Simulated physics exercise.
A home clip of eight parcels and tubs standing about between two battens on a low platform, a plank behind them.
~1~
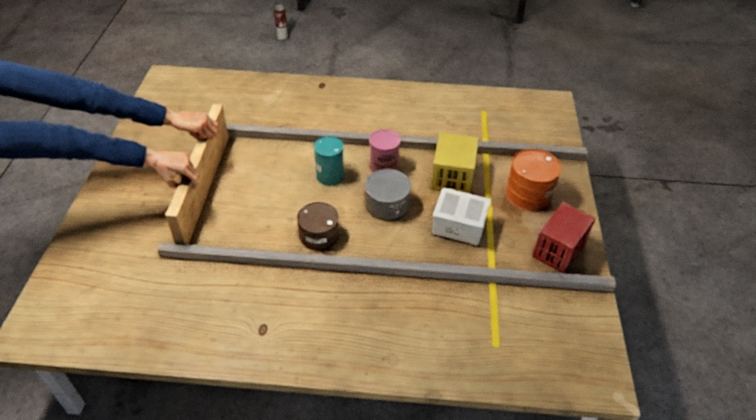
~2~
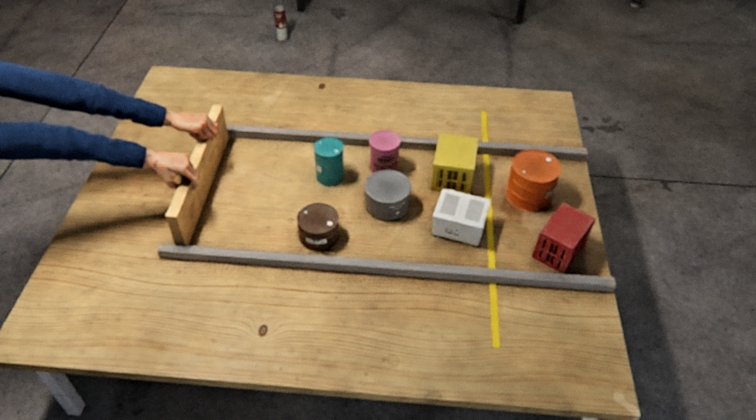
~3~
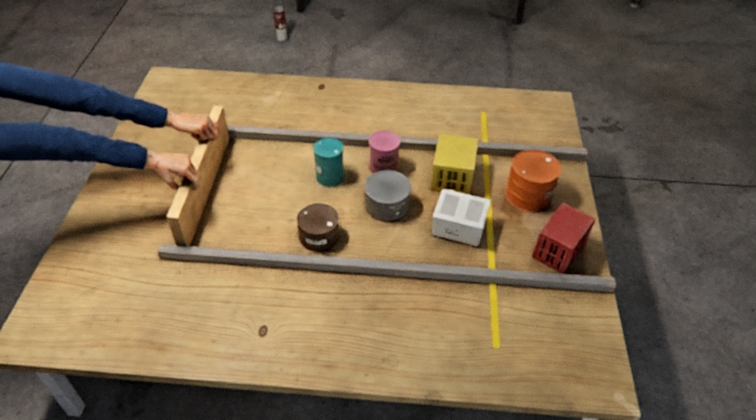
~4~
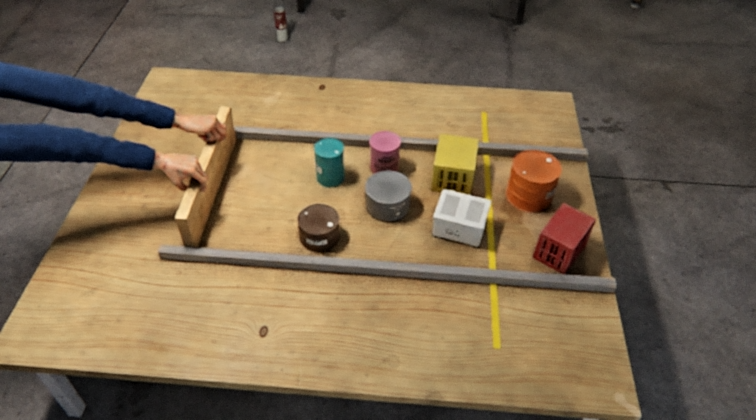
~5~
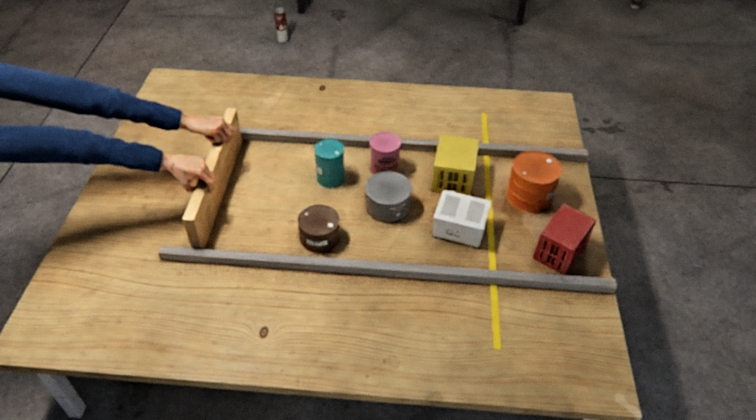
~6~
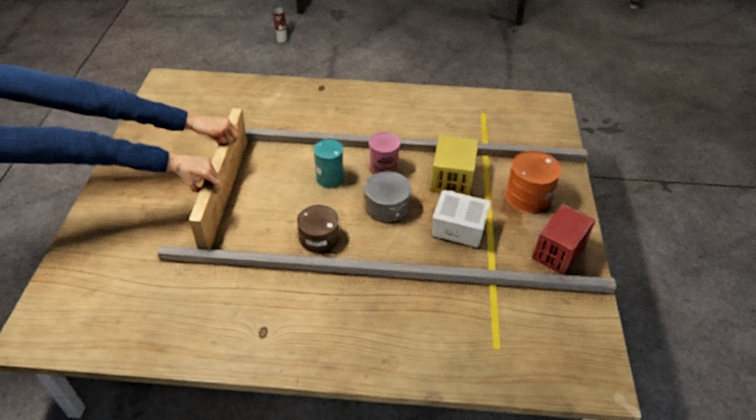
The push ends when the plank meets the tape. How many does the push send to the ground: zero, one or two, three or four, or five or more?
In the end the number that fall off is zero.
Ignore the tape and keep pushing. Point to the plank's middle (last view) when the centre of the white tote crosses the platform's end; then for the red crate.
Its middle is around (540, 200) and around (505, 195).
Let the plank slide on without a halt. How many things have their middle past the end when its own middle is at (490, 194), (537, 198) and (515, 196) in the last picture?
Past the end: 0, 2 and 2.
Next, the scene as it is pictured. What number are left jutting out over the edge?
2 of them.
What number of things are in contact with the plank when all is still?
In contact: 4.
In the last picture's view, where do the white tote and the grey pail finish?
The white tote at (554, 230), the grey pail at (513, 206).
A little later, none off yet; red crate at rest near (563, 239); orange canister at rest near (532, 182); white tote at rest near (461, 219).
Next, none off yet; red crate at rest near (563, 239); orange canister at rest near (534, 182); white tote shifted about its own width near (504, 223).
When it is over, the number that fall off is zero.
